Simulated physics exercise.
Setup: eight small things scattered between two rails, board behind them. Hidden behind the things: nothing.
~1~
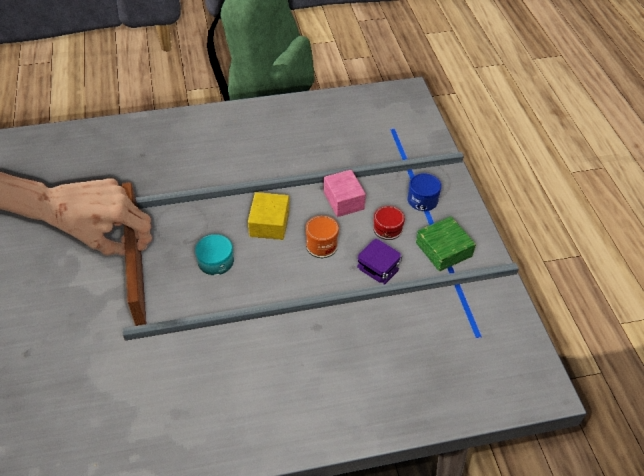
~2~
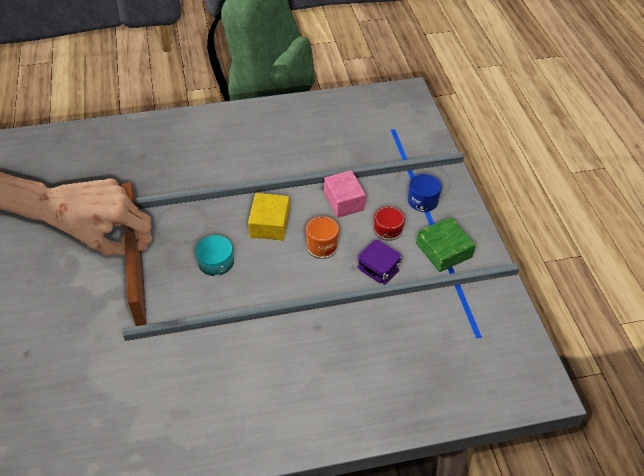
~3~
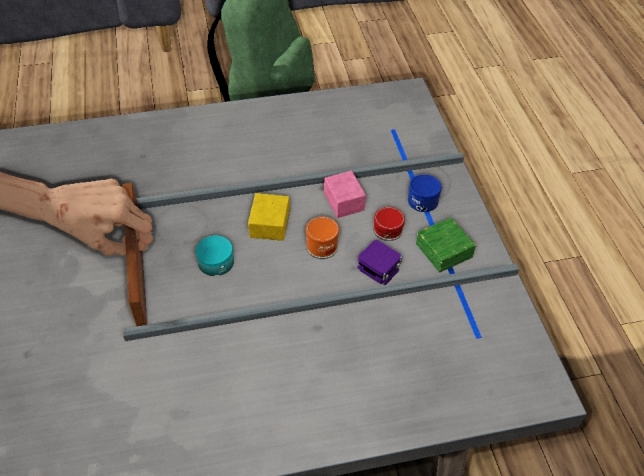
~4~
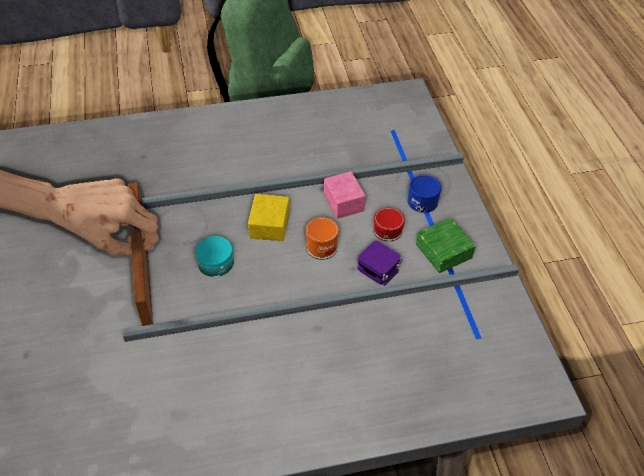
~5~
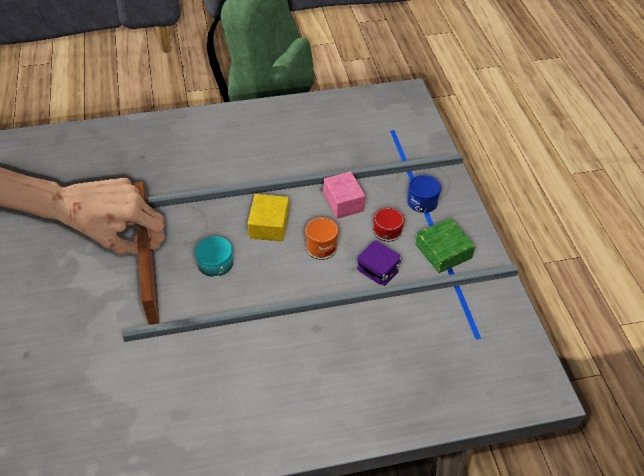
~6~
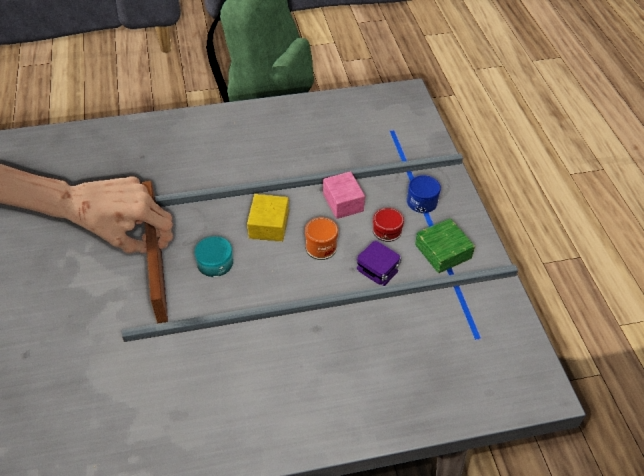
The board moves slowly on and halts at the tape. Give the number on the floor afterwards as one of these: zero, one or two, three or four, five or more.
On the floor afterwards: One or two.
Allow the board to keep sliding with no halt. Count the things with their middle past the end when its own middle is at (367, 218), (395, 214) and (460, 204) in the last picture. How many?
In order: 0, 0, 5.
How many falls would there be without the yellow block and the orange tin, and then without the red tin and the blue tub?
The counts: 0 and 0.
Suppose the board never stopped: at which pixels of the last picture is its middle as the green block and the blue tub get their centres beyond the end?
Around (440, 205), then around (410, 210).
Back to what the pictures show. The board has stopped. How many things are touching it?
The number is 3.
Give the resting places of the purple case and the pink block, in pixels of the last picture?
Final centres, in order: Near (465, 257), near (463, 176).
A little later, none off yet; green block at rest near (445, 245); blue tub at rest near (423, 194); red tin at rest near (388, 225).
Next, none off yet; green block at rest near (445, 246); blue tub moving near (426, 191); red tin shifted about its own width near (424, 216).
When it is over, the number that fall off is one or two; down, red tin and blue tub.
